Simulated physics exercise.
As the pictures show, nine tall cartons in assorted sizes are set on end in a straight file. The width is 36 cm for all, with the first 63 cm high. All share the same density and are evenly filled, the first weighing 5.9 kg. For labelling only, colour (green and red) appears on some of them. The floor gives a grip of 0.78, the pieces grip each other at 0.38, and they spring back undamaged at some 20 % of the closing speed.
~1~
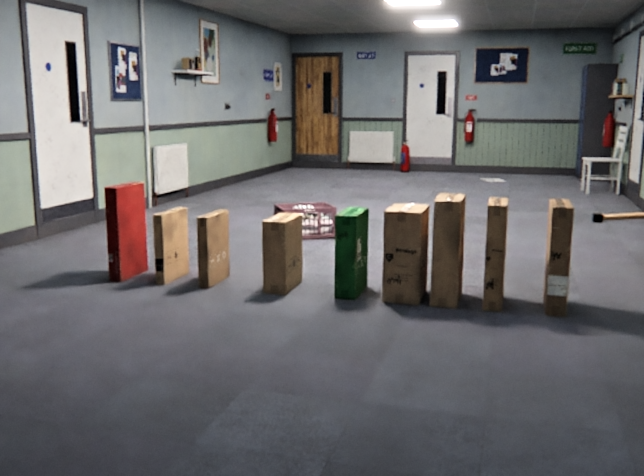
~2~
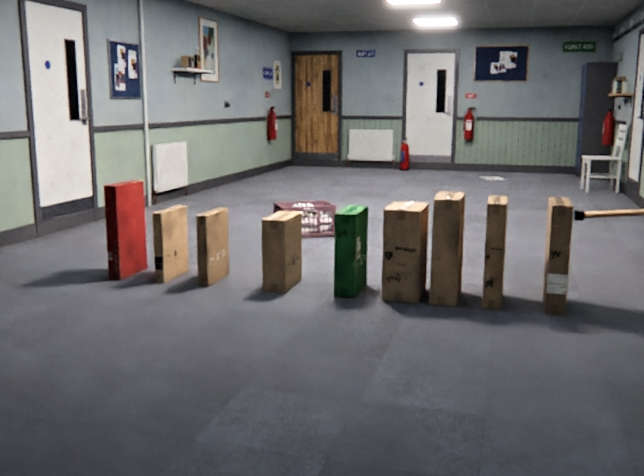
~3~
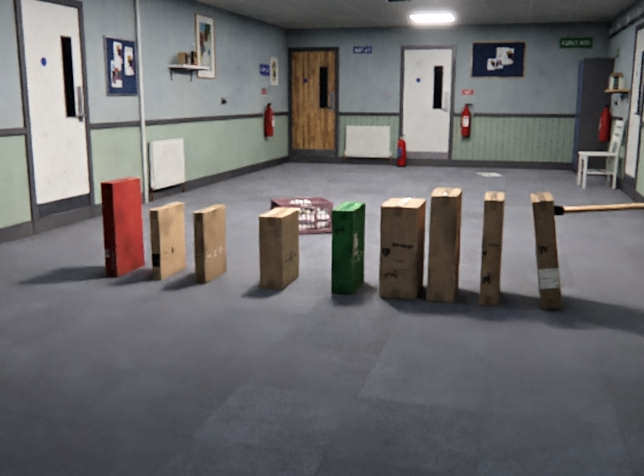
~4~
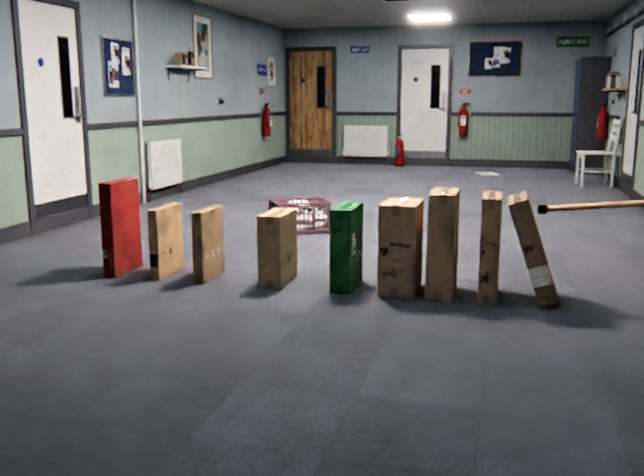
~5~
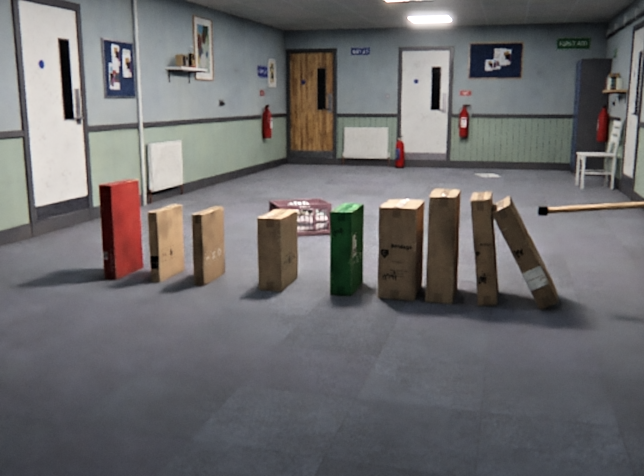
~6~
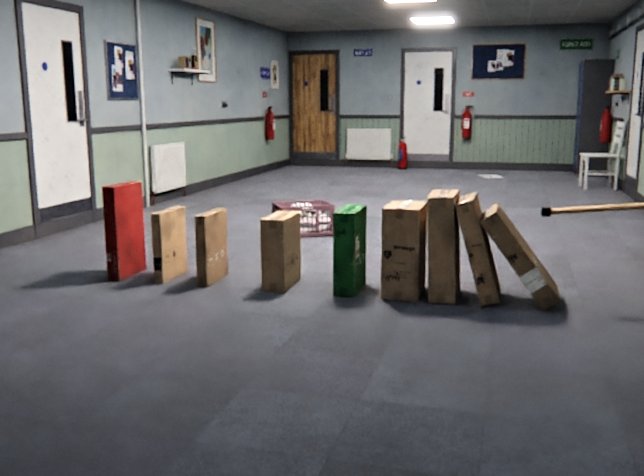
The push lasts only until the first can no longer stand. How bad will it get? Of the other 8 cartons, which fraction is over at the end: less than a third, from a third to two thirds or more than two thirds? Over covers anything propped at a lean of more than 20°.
The fraction is fewer than one in three.
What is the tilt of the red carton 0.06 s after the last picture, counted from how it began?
Rotation: Approx. 0°.
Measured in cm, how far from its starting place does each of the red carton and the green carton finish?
Displacement in cm - red: 0; green: 0.
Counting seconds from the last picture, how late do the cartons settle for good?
About 0.0 s.
Then, 0.06 s after the last picture, none of the 8 other cartons over, 2 disturbed.
Then, 0.16 s after the last picture, 1 of the 8 other cartons over.
At rest, 1 of the 8 other cartons over; green carton unmoved; red carton unmoved. That is 12 per cent. Seven left standing. As the last picture would show them, middles, green carton near (350, 250), red carton near (125, 230).
